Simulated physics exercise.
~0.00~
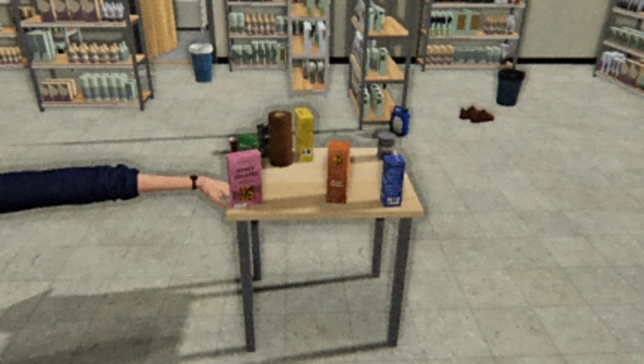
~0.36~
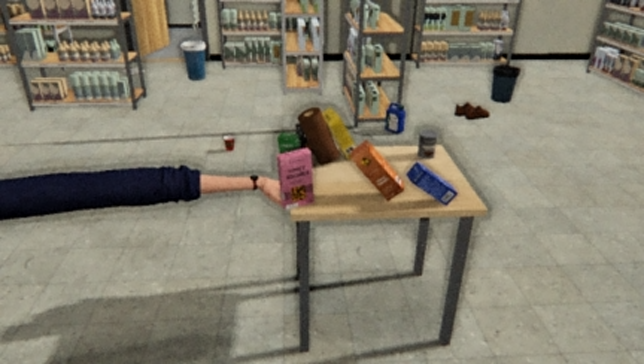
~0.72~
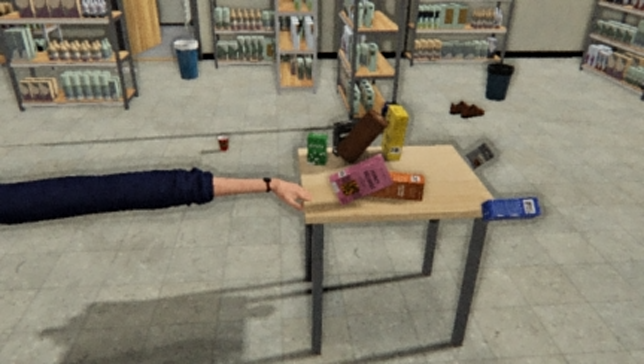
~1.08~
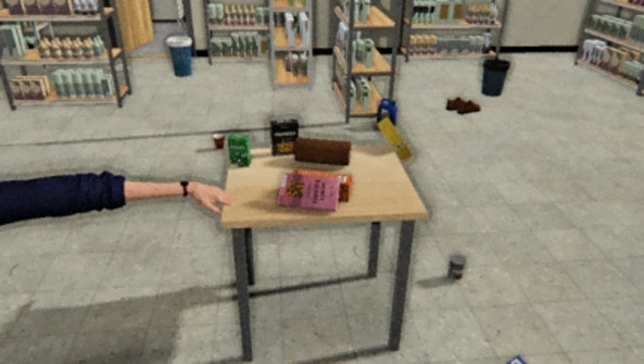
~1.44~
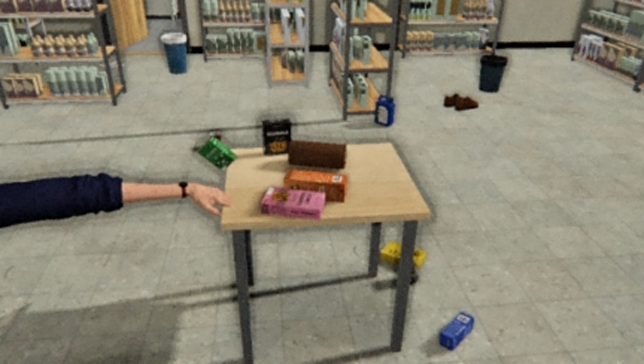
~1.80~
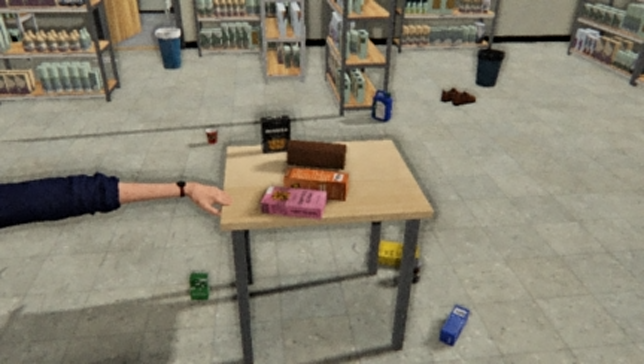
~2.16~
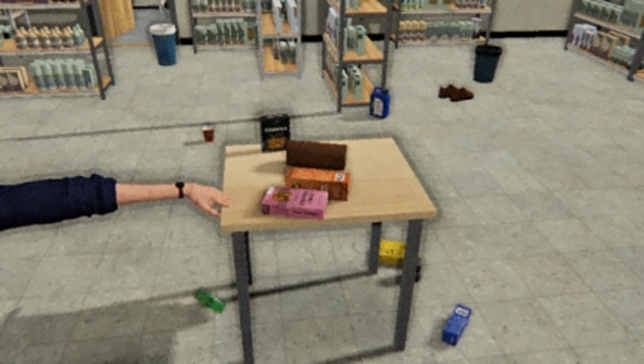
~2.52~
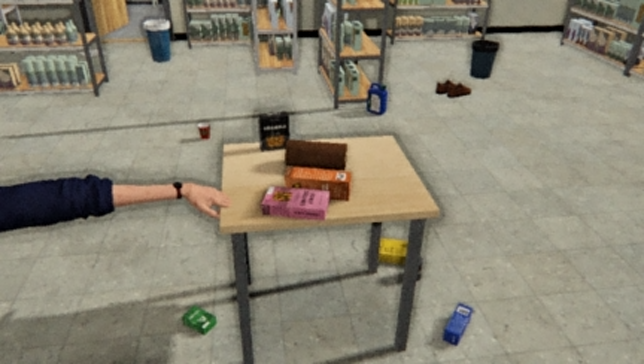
A hand jerking a small table right then back left, cartons toppling, and blue, yellow and green packs falling to the floor.
